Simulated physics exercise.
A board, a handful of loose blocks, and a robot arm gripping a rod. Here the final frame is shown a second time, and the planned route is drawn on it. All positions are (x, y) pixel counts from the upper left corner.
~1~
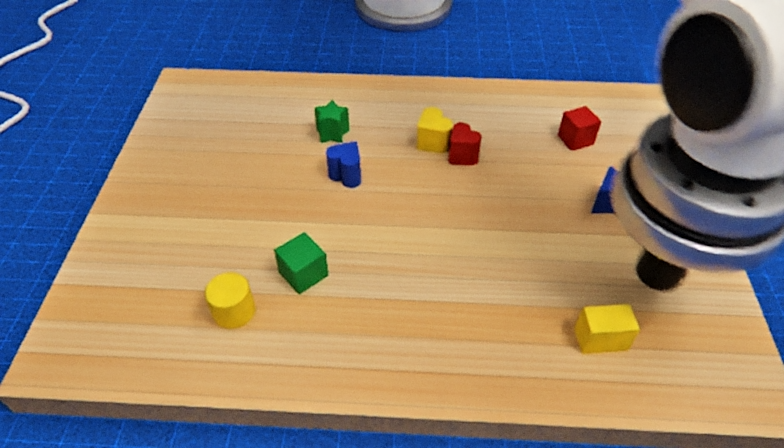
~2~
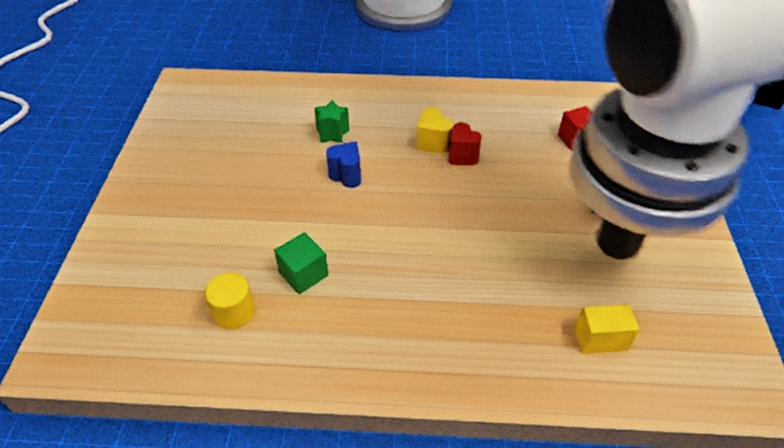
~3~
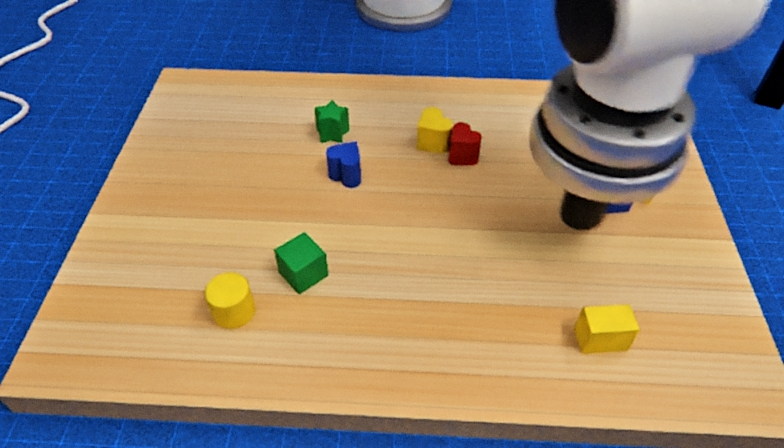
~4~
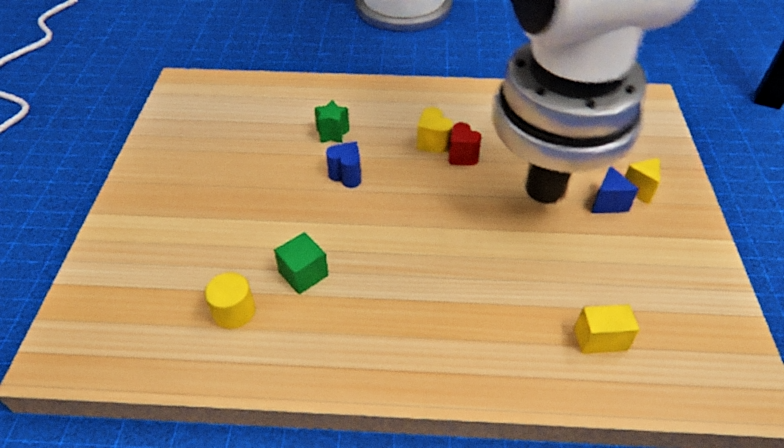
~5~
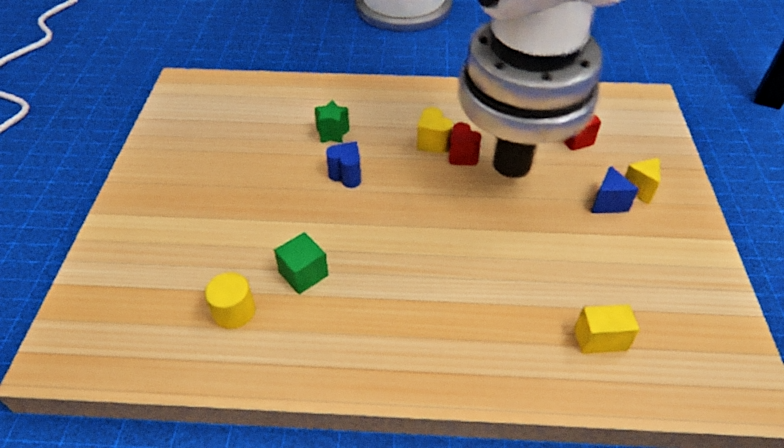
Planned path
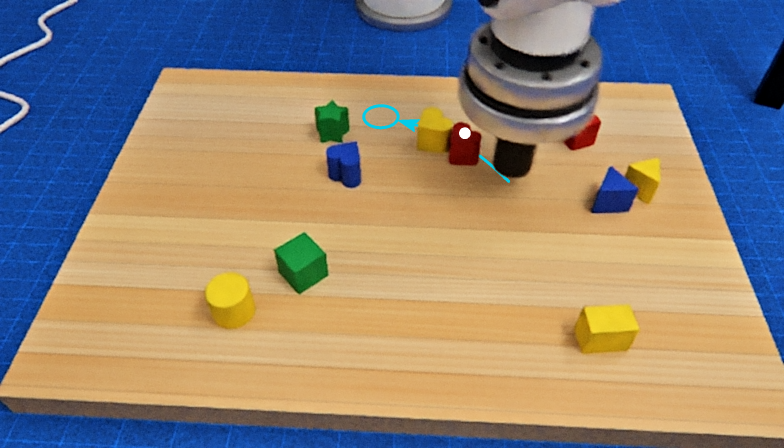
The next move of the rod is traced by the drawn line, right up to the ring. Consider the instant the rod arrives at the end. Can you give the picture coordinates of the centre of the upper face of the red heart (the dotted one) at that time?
Its top centre is at about (365, 76).
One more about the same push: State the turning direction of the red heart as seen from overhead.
That block twists clockwise.
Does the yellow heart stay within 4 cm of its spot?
The answer is no.
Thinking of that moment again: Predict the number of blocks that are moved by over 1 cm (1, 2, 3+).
Two.
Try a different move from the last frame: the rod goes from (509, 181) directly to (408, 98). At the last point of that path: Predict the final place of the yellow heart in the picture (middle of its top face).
It will end up at (374, 97).
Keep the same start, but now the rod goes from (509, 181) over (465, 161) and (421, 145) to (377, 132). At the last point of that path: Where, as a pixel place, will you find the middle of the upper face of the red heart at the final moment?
At the end it should sit near (426, 100).
Path on the board, from (509, 181) over (472, 151) and (429, 129) to (381, 117); the dot is on the red heart.
What follows on the original path. One third of the way, rod (473, 134); yellow heart (407, 110), turned 15° anticlockwise; red heart (440, 118), turned 15° anticlockwise.
Two thirds of the way, rod (429, 113); yellow heart (370, 100), turned 90° anticlockwise; red heart (398, 95).
At the end, rod (381, 101); green star (327, 111); yellow heart (345, 94), turned 140° anticlockwise; red heart (365, 77), turned 65° clockwise.
